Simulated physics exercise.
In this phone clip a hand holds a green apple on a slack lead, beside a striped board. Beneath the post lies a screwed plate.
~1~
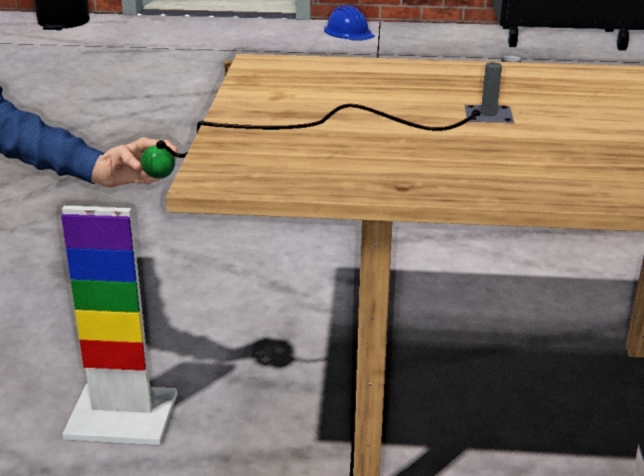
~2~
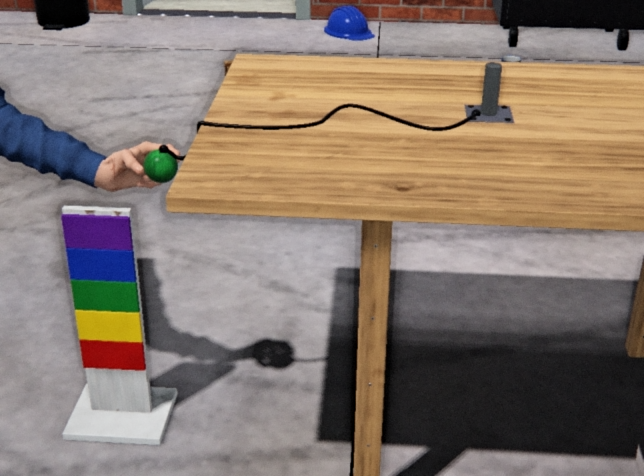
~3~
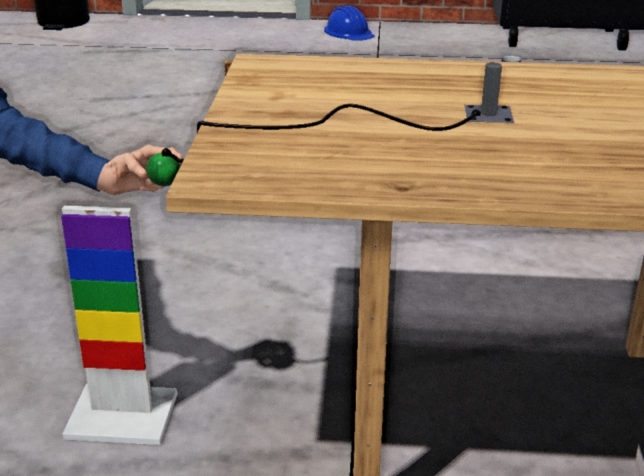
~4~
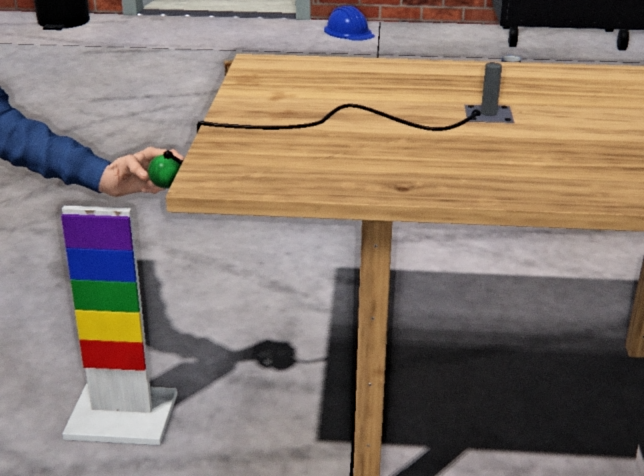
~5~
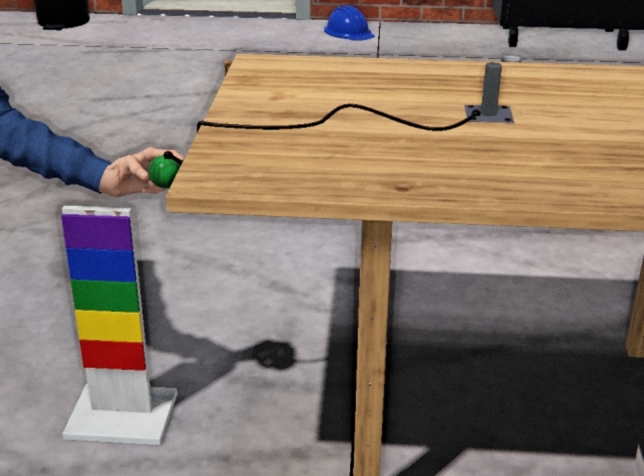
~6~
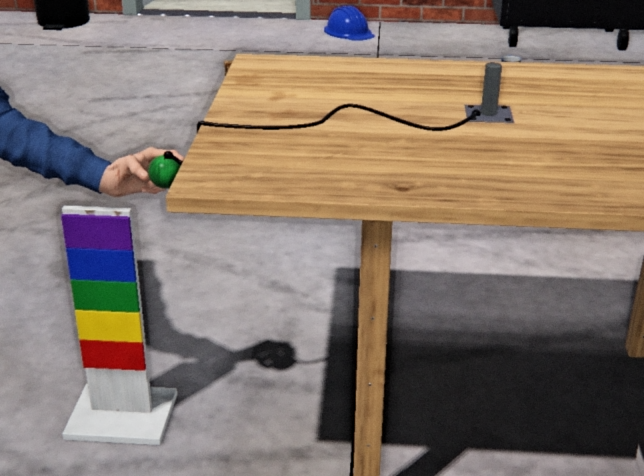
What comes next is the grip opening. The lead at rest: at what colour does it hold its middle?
The colour is blue.
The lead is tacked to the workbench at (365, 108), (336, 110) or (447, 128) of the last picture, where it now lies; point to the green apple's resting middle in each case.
Per try (px, approx.): (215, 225); (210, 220); (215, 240).
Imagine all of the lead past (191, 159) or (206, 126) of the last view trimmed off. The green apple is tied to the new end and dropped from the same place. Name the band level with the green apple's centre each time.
Purple; none, it hangs higher.
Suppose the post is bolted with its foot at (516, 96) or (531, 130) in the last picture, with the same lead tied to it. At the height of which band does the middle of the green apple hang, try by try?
Try one - purple; try two - purple.
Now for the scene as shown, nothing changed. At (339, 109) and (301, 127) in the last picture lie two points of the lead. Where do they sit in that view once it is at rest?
Near (293, 115) and (228, 116).
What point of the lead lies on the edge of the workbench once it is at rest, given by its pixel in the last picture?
Position: Approx. (274, 128).
Early on, apple near (193, 251); level with blue.
Midway, apple near (220, 259); level with blue.
Finally, apple near (210, 262); level with blue. Its middle rests at the blue band.
